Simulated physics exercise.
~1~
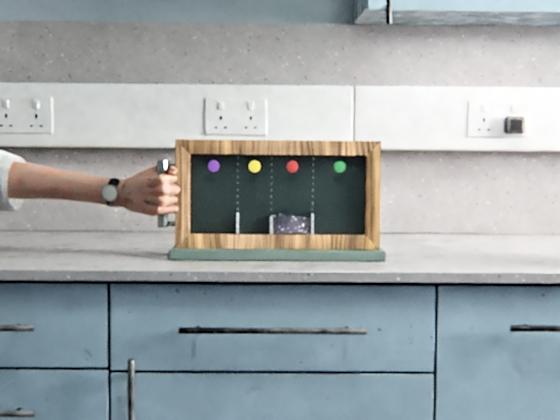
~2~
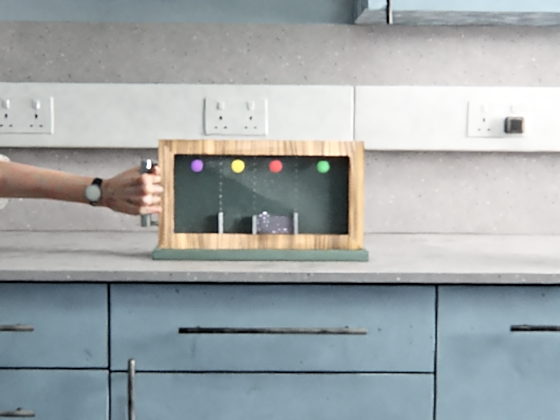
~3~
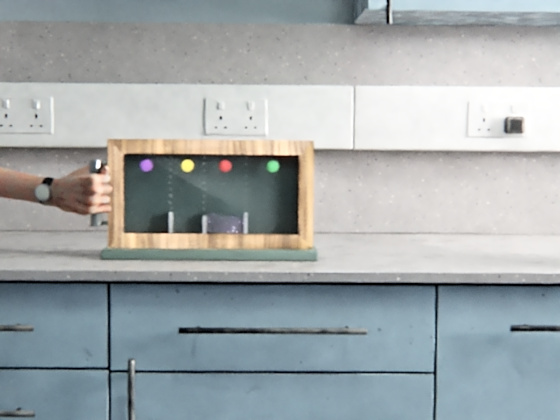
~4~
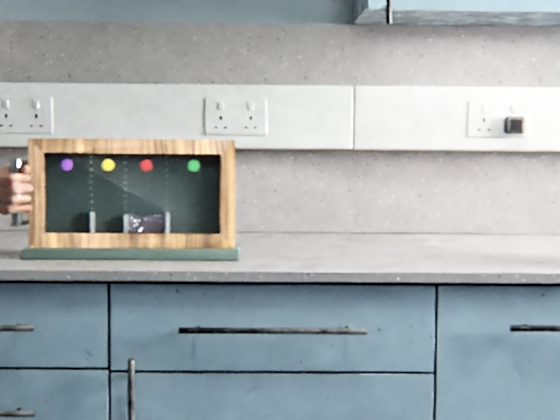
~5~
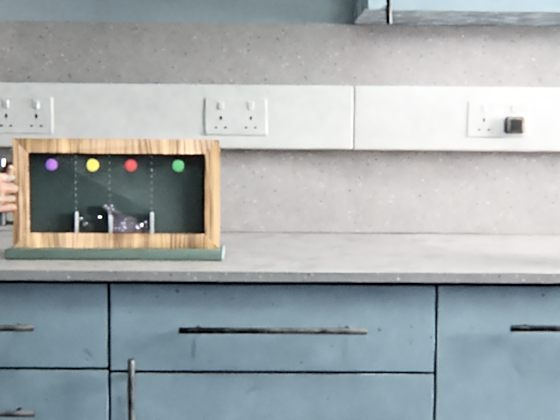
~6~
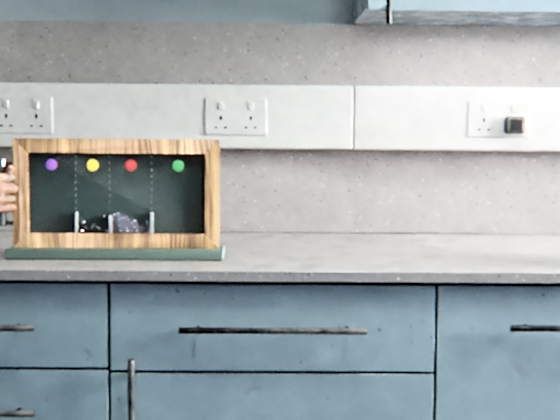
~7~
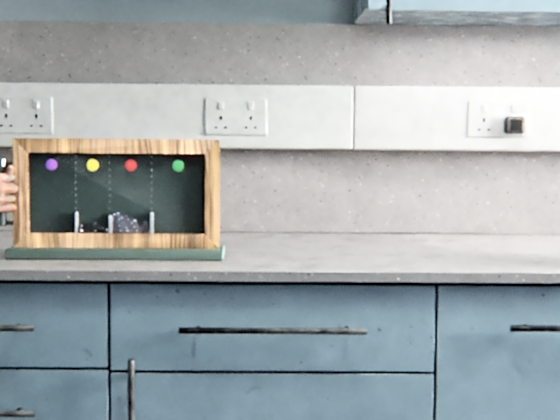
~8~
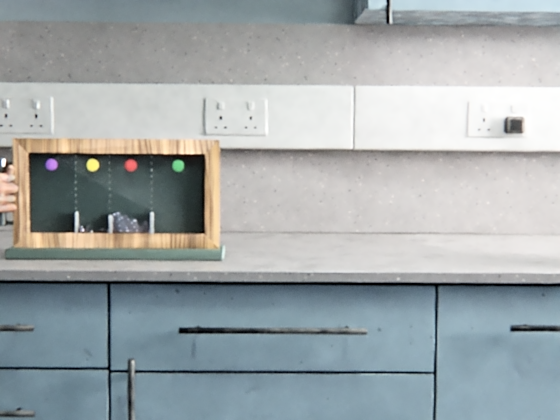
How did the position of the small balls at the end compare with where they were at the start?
They began left of the middle of the view, gathered under the red sticker, and ended much farther left along the counter with the box. Most were still under the red sticker, but some now lay under the yellow one.
On a grey kitchen counter, a hand pulled a wood-framed box to the left and stopped, and some of the small balls gathered beneath the red sticker spilled into the yellow strip, though most stayed under the red.
